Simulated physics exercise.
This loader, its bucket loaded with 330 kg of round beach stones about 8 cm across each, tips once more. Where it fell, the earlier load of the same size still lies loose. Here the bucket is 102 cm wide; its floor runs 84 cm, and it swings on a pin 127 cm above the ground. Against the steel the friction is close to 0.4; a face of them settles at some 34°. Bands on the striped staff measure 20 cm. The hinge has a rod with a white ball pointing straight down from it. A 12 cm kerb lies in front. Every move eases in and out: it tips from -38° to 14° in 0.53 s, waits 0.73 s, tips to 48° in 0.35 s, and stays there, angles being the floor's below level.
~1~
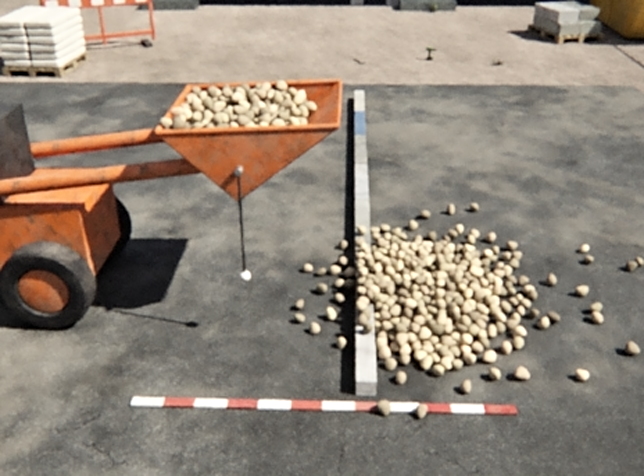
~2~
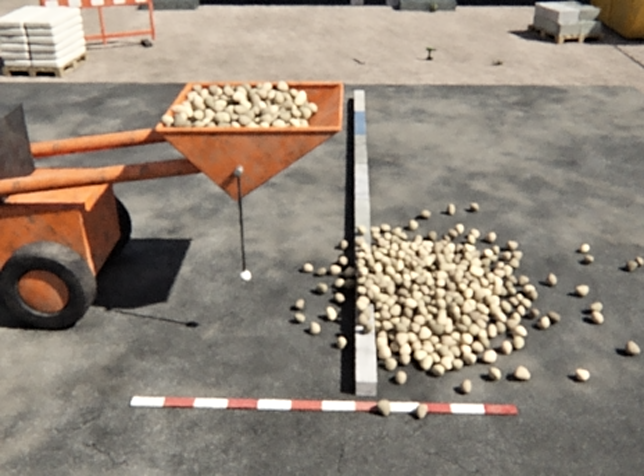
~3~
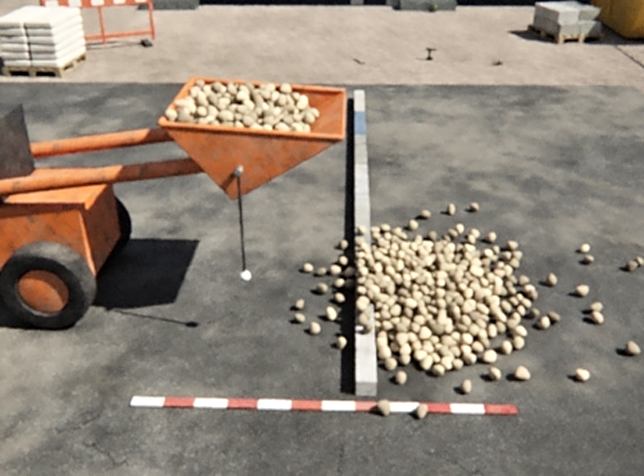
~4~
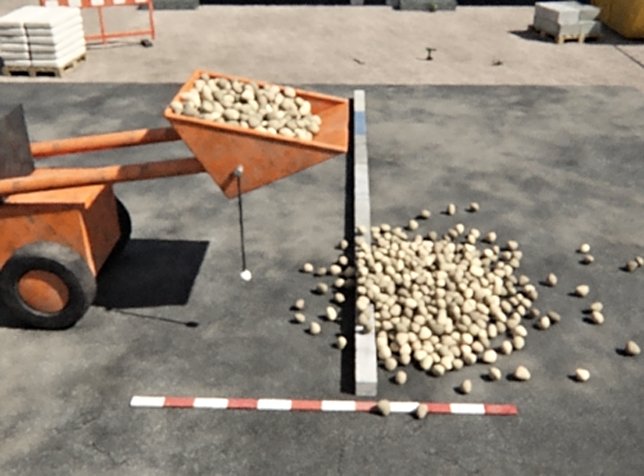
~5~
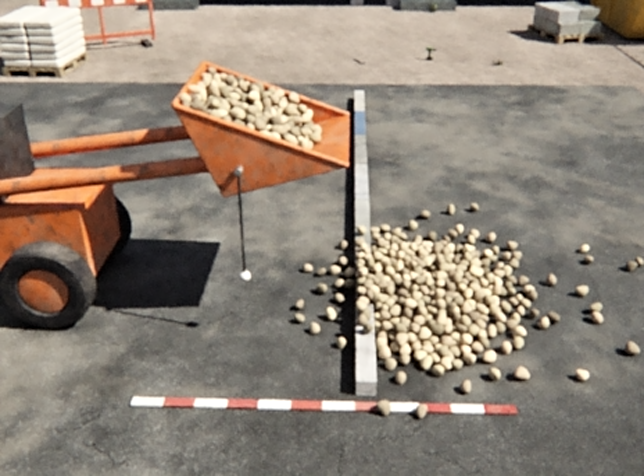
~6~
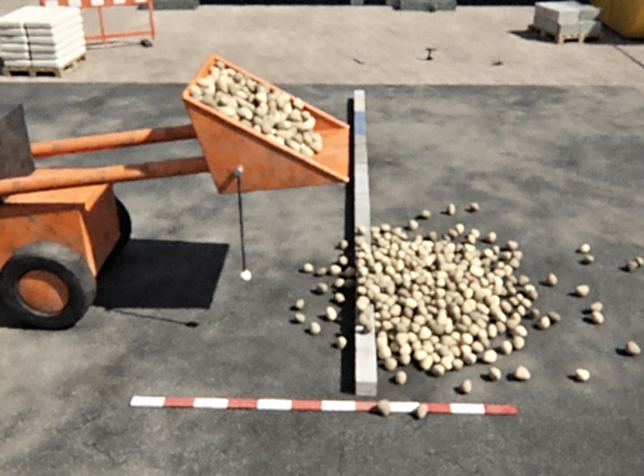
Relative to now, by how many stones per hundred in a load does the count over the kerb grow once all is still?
It grows by roughly 46 per hundred.
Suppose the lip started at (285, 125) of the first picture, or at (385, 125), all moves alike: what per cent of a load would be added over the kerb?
About 15 per cent from the first spot and 85 per cent from the second.
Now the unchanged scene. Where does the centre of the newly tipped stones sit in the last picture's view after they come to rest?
The centre sits about (367, 280).
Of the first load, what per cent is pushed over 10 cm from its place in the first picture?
Estimate: 5 %, roughly.
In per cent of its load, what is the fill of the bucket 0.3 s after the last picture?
100 % still inside.
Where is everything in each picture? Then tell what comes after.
The bucket is at -38°, its lip at (339, 126); the top of the load is at (234, 95). The earlier load is highest near (391, 273), 20 cm above ground level, 8 % on this side of the kerb, 92 % over the kerb, in the first picture.
The bucket is at -36°, its lip at (340, 129); the top of the load is at (227, 96), in the second picture.
Lip at (343, 138), floor tilted -31°, highest stones at (214, 93), in the third picture.
The bucket is at -24°, its lip at (346, 151); the top of the load is at (205, 89), in the fourth picture.
Lip at (348, 166), floor tilted -16°, highest stones at (212, 83), in the fifth picture.
Lip at (347, 181), floor tilted -7°, highest stones at (220, 79), in the sixth picture.
Then, 0.1 s after the last picture the floor is at 6°; in per cent of one load, 100 in the bucket, 8 on this side of the kerb, 92 over the kerb; the foremost stones are at (617, 280).
Then, 0.3 s after the last picture the floor is at 14°; in per cent of one load, 100 in the bucket, 8 on this side of the kerb, 92 over the kerb; the foremost stones are at (617, 280).
Then, 1.8 s after the last picture the floor is at 48°; in per cent of one load, 0 in the bucket, 62 on this side of the kerb, 138 over the kerb; the foremost stones are at (618, 280).
Then, 4.4 s after the last picture the floor is at 48°; in per cent of one load, 0 in the bucket, 62 on this side of the kerb, 138 over the kerb; the foremost stones are at (619, 280). Net gain over the kerb, 46.
